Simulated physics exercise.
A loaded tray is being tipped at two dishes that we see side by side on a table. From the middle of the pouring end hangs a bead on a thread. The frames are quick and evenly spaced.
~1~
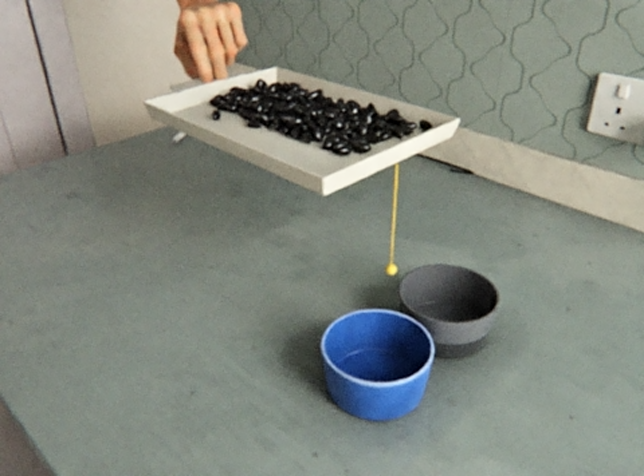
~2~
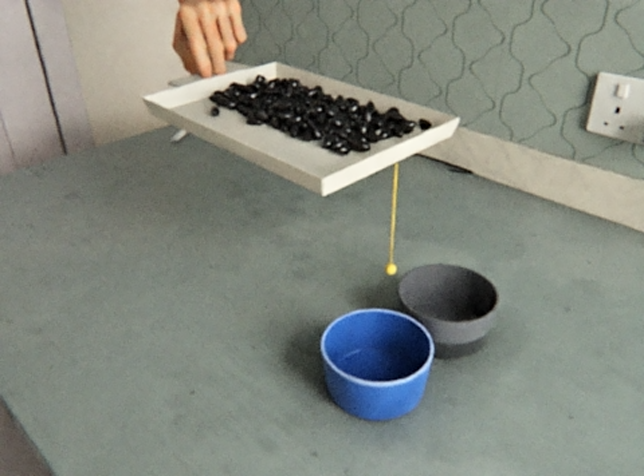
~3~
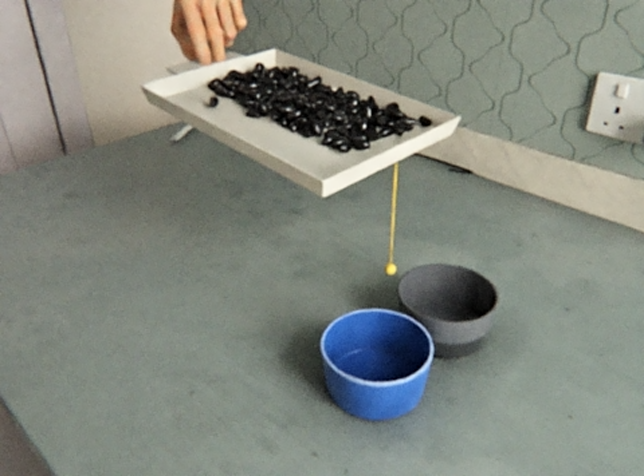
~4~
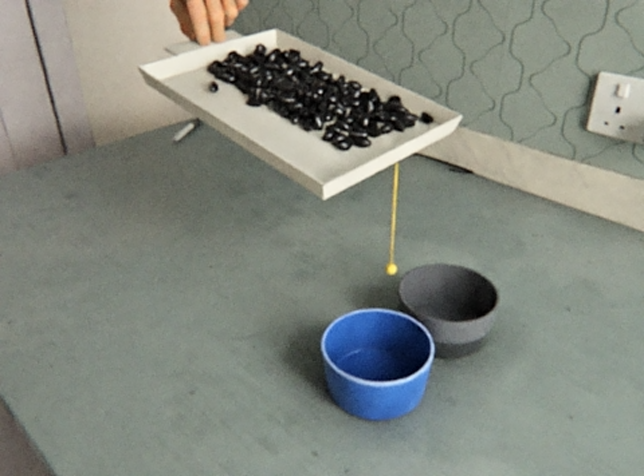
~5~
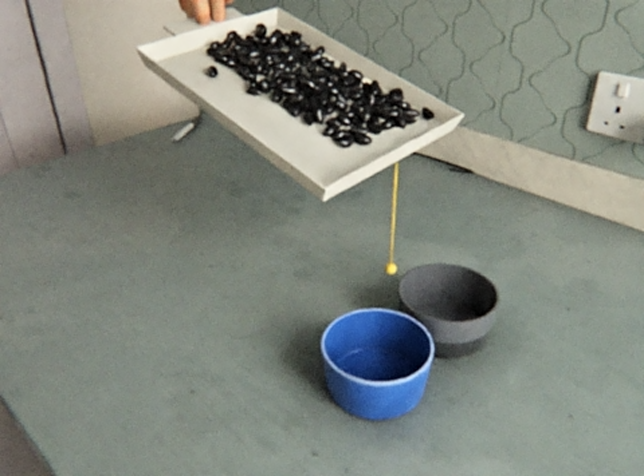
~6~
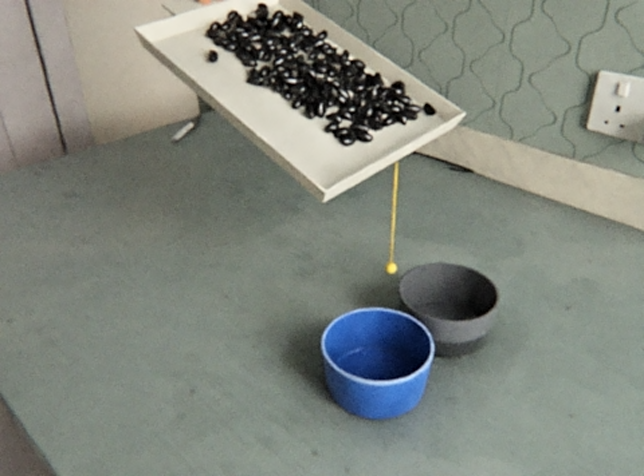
We see a hand holding a pale tray of black beans above a blue dish and a dark grey dish, lifting its far end steadily higher while the near edge, with a yellow bead hanging beneath, tilts lower at its left corner.
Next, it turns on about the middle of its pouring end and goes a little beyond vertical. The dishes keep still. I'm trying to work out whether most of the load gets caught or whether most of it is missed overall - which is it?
Most of it gets caught.
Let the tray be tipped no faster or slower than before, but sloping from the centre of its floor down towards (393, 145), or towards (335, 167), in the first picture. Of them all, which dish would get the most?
Taking them in order: Right side, followed by left side.
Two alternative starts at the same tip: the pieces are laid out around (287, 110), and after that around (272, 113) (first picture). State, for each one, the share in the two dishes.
Around 80 then around 80 per cent.
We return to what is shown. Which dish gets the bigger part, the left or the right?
Once things settle, the left of the two ends up fuller.
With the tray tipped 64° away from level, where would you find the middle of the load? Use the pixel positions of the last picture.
Near the pixel (364, 117).
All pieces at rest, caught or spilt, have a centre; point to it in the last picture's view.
(385, 375).
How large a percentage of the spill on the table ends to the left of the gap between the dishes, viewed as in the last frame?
Roughly 40 percent.
Soon after the last picture, tray tipped steeply; nearly all on the tray; a stray few in the air.
A little later, tray tipped past a quarter turn; about half on the tray; about a quarter in the left dish; a stray few in the right dish; a small part outside both; a small part in the air.
Later still, tray tipped past a quarter turn; about half in the left dish; about a quarter in the right dish; about a quarter outside both; a stray few in the air.
At rest, tray tipped past a quarter turn; about half in the left dish; about a quarter in the right dish; about a quarter outside both; a stray few in the air.
